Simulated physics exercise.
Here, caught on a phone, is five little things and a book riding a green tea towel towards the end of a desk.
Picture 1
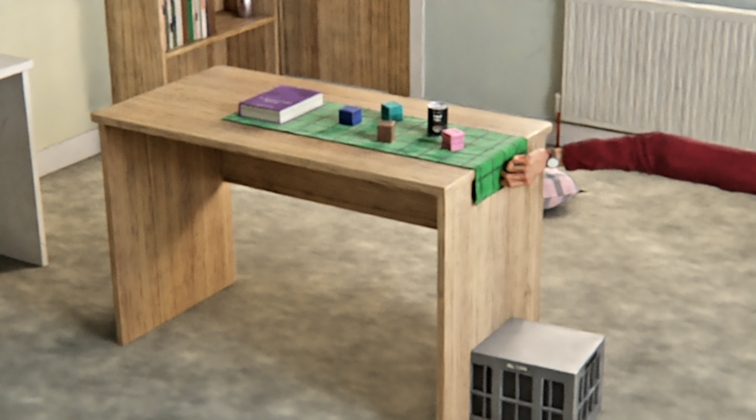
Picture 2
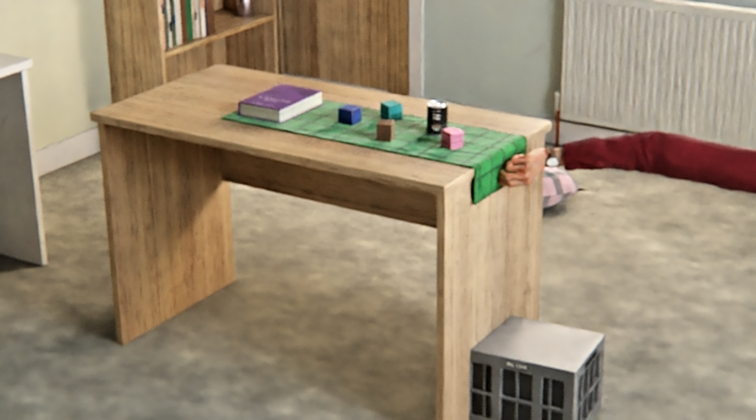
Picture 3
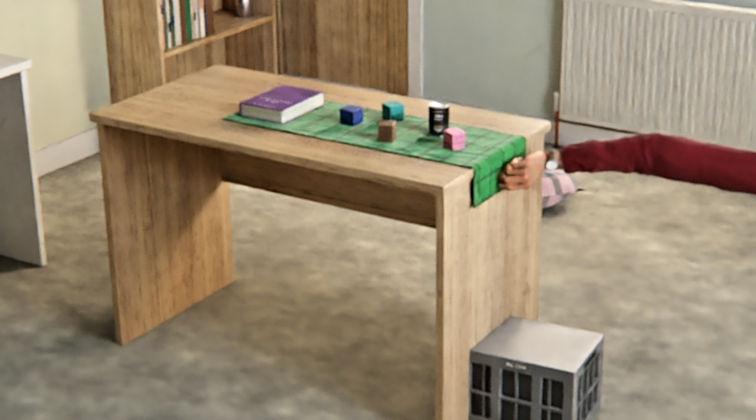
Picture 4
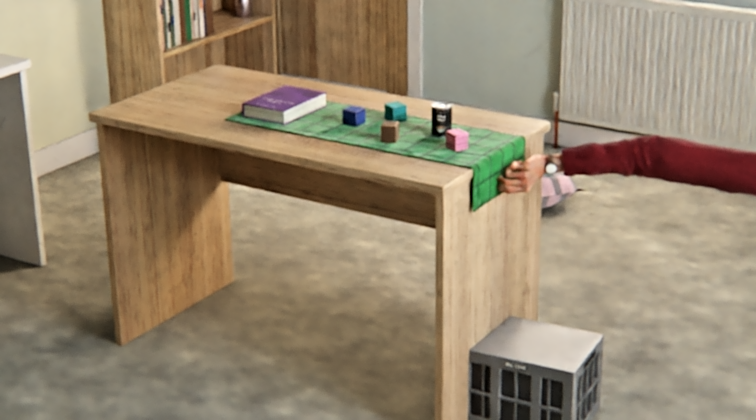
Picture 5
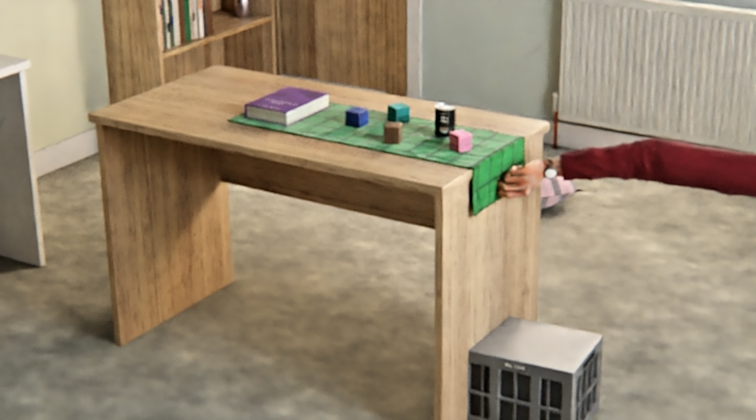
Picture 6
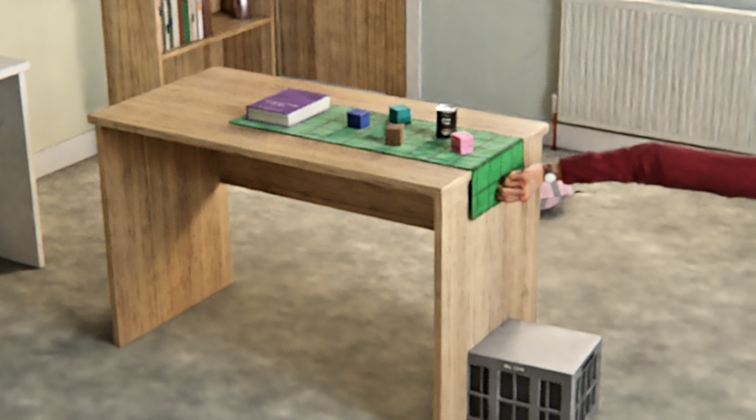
On a wooden desk, a hand at the right end grips a green cloth and slowly draws it a short way over the edge, and the purple book, small cubes and black can shift slightly right with it.
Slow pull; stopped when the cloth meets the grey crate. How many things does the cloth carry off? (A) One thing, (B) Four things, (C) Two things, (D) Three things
Answer: B.
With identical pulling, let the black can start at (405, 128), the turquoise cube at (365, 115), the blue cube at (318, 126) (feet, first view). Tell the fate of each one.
As for the black can, it leaves the top; the turquoise cube, it holds its spot; the blue cube, it holds its spot.
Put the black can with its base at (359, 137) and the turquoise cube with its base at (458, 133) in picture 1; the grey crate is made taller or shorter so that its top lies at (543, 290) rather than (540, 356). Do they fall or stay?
Observed: Black can remains seated; turquoise cube departs.
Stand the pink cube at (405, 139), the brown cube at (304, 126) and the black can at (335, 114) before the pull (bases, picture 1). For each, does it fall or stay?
The pink cube is off the top, the brown cube is still on top and the black can is still on top.
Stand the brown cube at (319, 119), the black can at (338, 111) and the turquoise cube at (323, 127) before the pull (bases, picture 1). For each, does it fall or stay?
Brown cube stays, black can stays, turquoise cube stays.
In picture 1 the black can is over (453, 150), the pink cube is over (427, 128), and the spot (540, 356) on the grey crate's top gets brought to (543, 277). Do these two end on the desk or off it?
The black can is lost; the pink cube stays put.
Soon after, hem near (499, 233); all still up.
After that, hem near (499, 272); pink cube and black can gone.
And then, hem near (500, 325); pink cube, black can, brown cube and turquoise cube gone.
In the end, hem on the crate; pink cube, black can, brown cube and turquoise cube gone. The desk loses four.
